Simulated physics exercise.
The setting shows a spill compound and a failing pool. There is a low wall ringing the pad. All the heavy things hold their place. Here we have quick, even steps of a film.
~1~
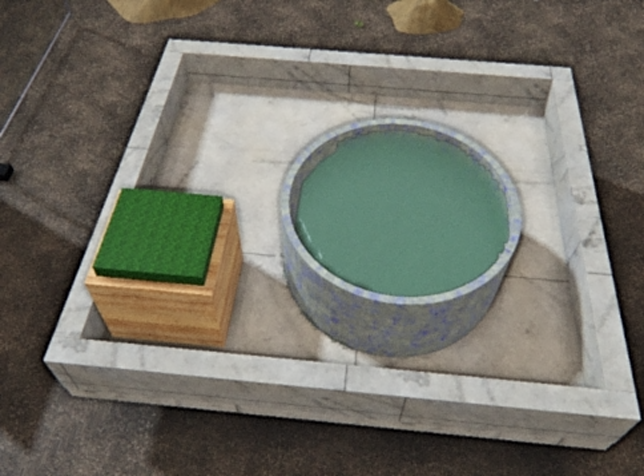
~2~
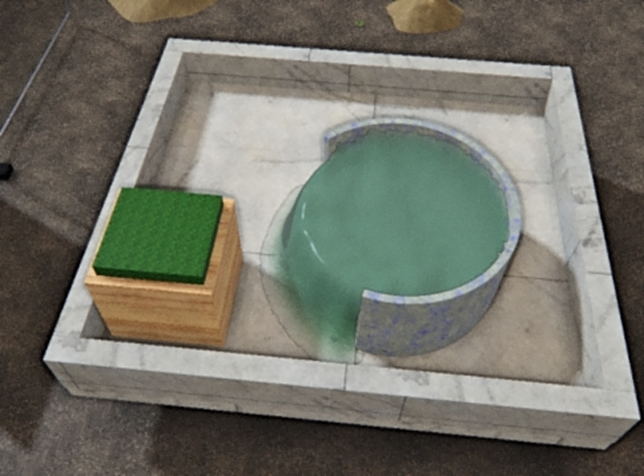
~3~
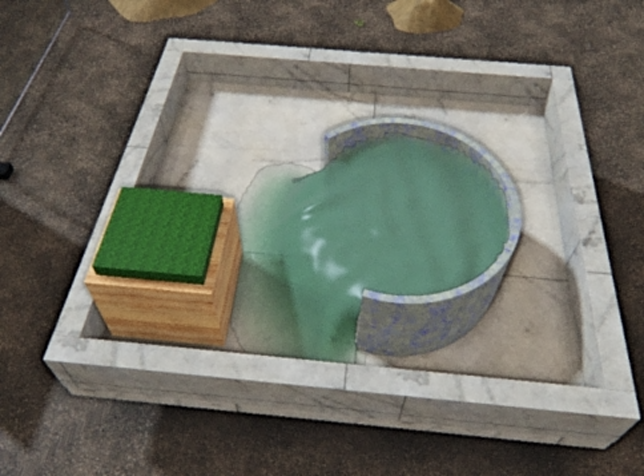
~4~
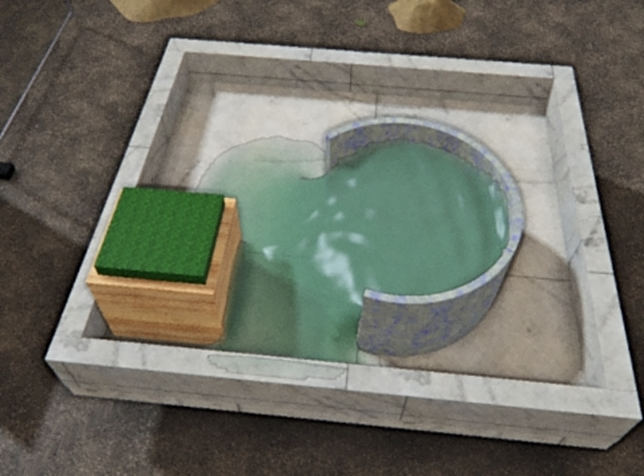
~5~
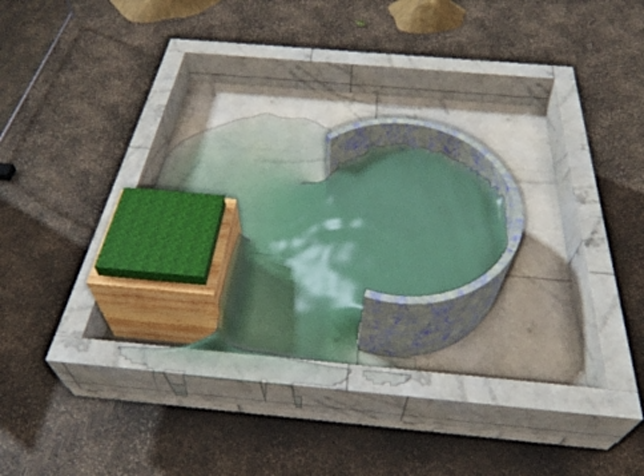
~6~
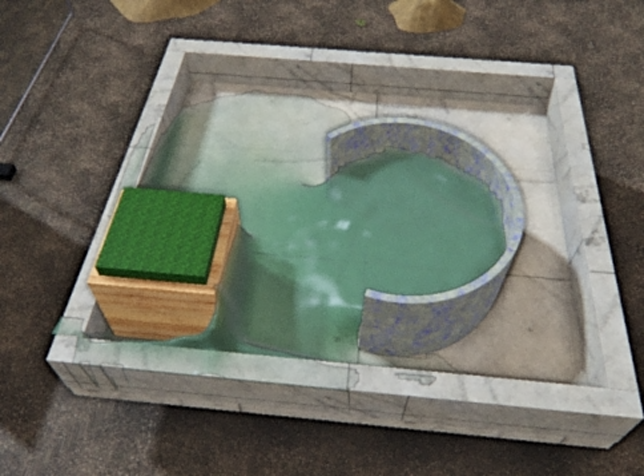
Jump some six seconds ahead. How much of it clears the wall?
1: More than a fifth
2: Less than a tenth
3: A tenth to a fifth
(2) Less than a tenth.
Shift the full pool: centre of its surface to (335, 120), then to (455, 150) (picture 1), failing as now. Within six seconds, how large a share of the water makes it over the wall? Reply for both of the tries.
In turn 10 and 4 per cent.
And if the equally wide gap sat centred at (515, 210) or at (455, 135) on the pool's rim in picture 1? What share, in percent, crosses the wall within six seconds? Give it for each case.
That's 8 in a hundred for the first try and 6 in a hundred for the second.
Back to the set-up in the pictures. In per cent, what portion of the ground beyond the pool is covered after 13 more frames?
Around 80 percent.
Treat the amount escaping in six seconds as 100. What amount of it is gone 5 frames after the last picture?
Roughly 45 %.
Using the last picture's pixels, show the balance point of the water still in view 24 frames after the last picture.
Centre: Close to (354, 204).
A moment on, water covers 50 % of the floor; the low wall has let 1 % over.
Next, water covers 50 % of the floor; the low wall has let 3 % over.
Then, water covers 65 % of the floor; the low wall has let 7 % over.
Later, water covers 80 % of the floor; the low wall has let 7 % over.
In the end, water covers 80 % of the floor; the low wall has let 7 % over.
